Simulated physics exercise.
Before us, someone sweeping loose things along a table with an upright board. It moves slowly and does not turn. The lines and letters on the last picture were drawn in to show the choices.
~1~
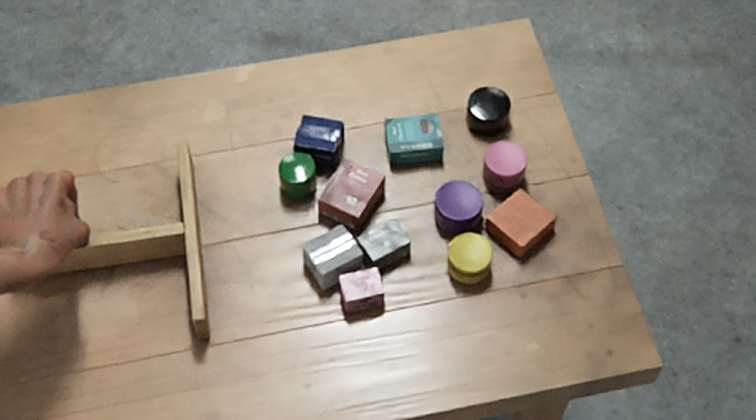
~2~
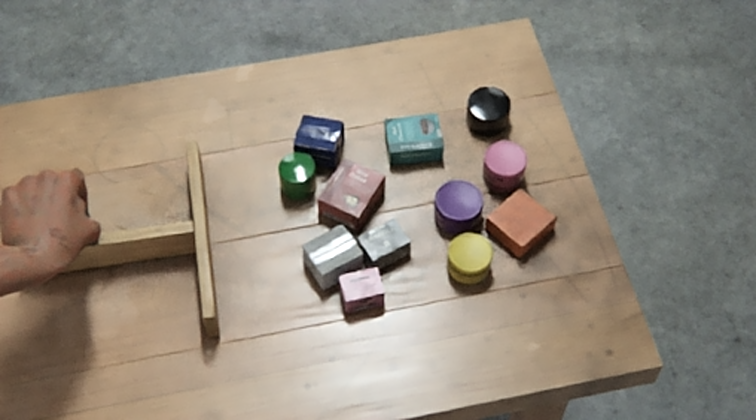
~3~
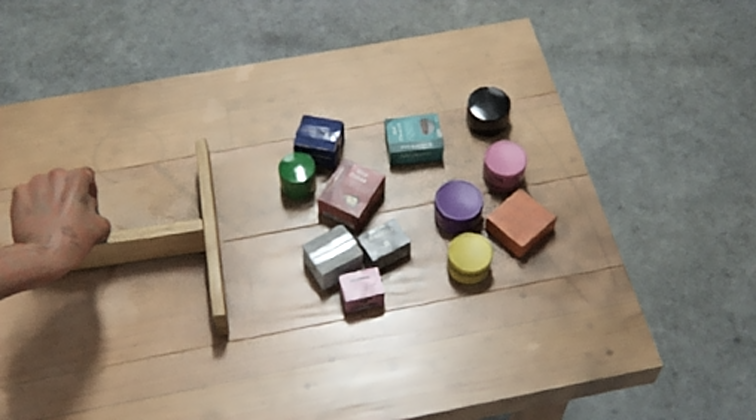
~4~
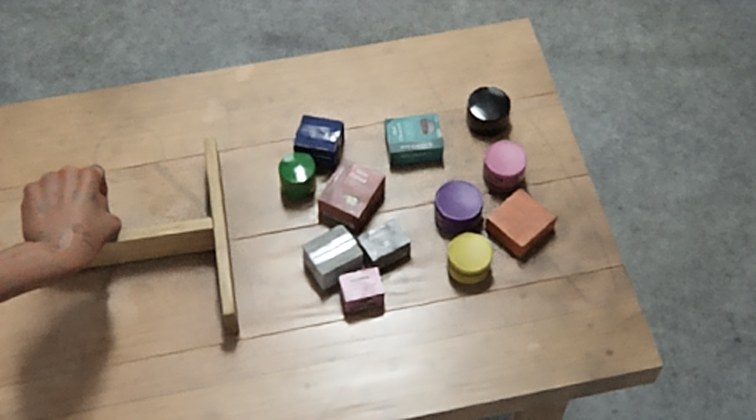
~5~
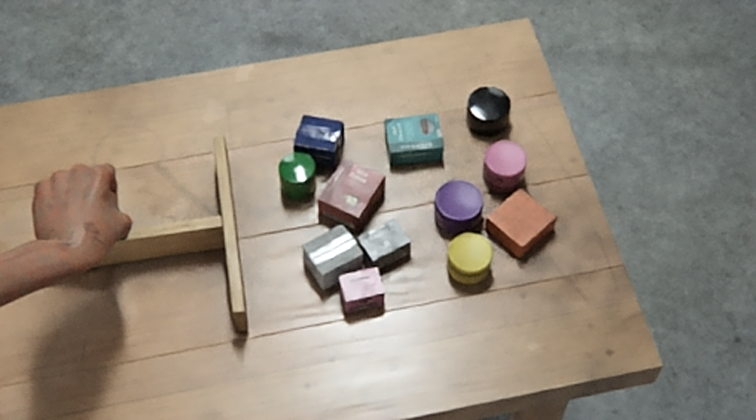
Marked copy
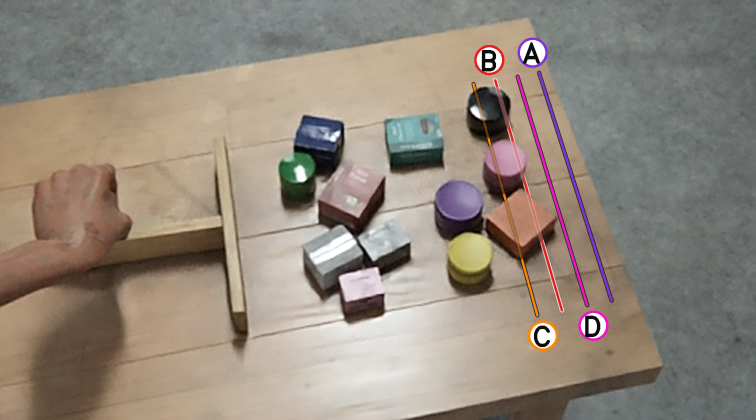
A hand slid an upright wooden board slowly to the right across a table, toward a group of colourful little boxes and round tubs, which all stayed still and had not been touched.
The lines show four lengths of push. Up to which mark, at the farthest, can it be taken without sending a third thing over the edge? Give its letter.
Stop at C.
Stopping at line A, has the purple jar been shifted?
Yes.
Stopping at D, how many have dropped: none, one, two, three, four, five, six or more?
By then, six or more.
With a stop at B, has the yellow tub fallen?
No.
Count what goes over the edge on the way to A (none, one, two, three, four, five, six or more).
By then, six or more.
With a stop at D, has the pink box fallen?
By then, no.
On the marked copy, A at (573, 179); B at (526, 188); C at (503, 192); D at (550, 183).
Taking C. A third of the way, board (328, 201); blue box (342, 131); pink box (369, 291).
Two thirds of the way, board (427, 183); black pot (524, 100); orange block (561, 224).
When it is over, board (502, 170); pink jar over the edge; orange block over the edge; two fallen.
As for the rest, A drops eleven; B drops five; D drops seven.
